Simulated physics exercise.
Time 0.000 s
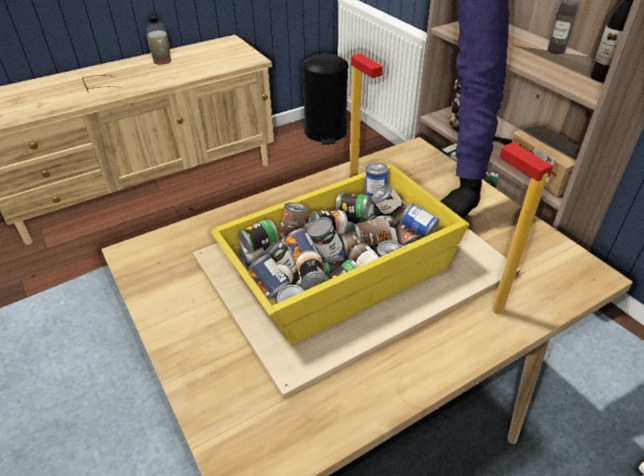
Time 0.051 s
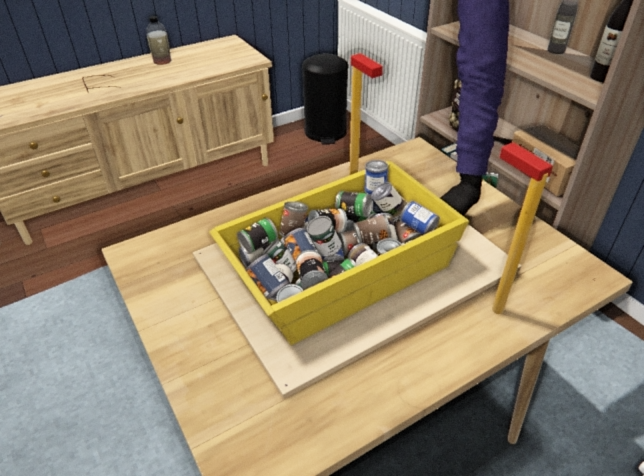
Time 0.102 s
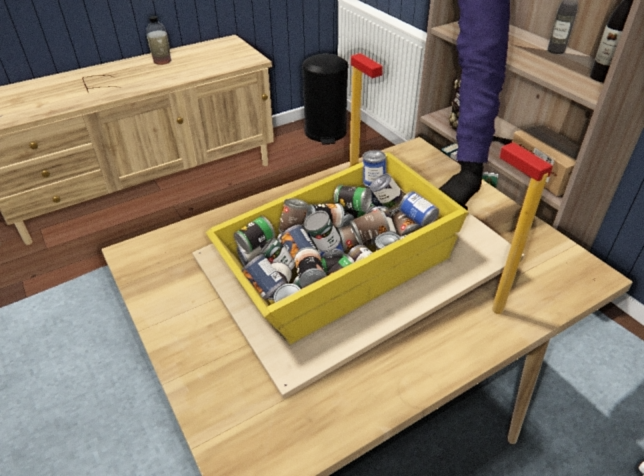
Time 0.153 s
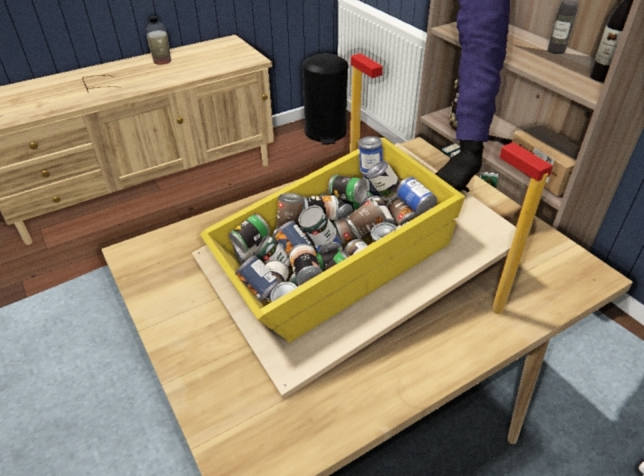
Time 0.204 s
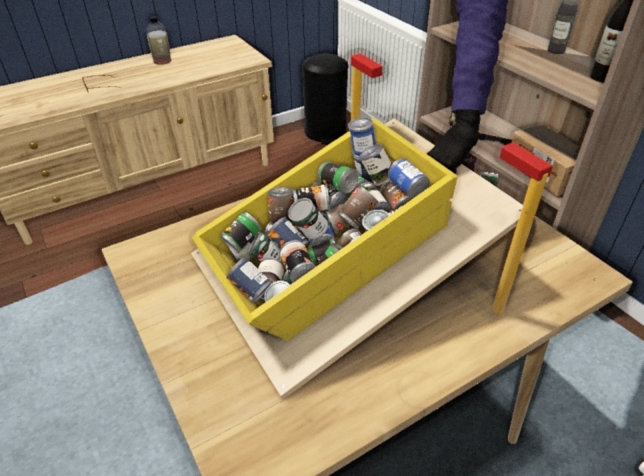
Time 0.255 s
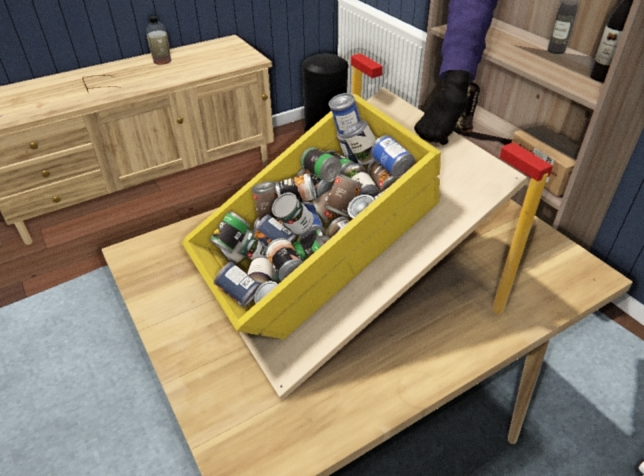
A gloved hand lifts one end of a board, tilting the yellow basket of tins.
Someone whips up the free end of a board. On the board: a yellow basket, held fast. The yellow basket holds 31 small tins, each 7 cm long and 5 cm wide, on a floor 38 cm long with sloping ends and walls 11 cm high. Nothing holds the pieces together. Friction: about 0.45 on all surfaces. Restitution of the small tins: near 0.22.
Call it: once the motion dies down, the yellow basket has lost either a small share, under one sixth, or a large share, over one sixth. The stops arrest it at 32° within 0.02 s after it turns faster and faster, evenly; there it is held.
A large share, over one sixth.
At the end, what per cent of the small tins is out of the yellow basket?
That comes to around 30 per cent.
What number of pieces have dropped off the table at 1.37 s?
Number of pieces - roughly 8.
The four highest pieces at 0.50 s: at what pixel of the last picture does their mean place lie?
(252, 165), roughly.
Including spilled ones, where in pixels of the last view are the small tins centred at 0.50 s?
Near (253, 236).
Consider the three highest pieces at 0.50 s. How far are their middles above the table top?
38 cm.
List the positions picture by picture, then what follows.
In the first picture (we follow the rim corner now nearest the camera), yellow basket at (274, 308); tilt 0°; nothing out yet.
Yellow basket at (273, 309); tilt 1°, in the second picture.
Yellow basket at (269, 310); tilt 4°, in the third picture.
Yellow basket at (262, 312); tilt 10°, in the fourth picture.
Yellow basket at (252, 316); tilt 18°, in the fifth picture.
Yellow basket at (239, 323); tilt 28°; nothing out yet, in the sixth picture.
After 0.27 s, it hits the stops.
After 0.36 s, tilt 32°; 0 of 31 out of the yellow basket.
After 0.50 s, tilt 32°; 0 of 31 out of the yellow basket.
After 0.76 s, tilt 32°; 9 of 31 out of the yellow basket.
Final count (at 1.37 s), 10 of 31 out of the yellow basket. Asked share, 10 of 31, 32 per cent.
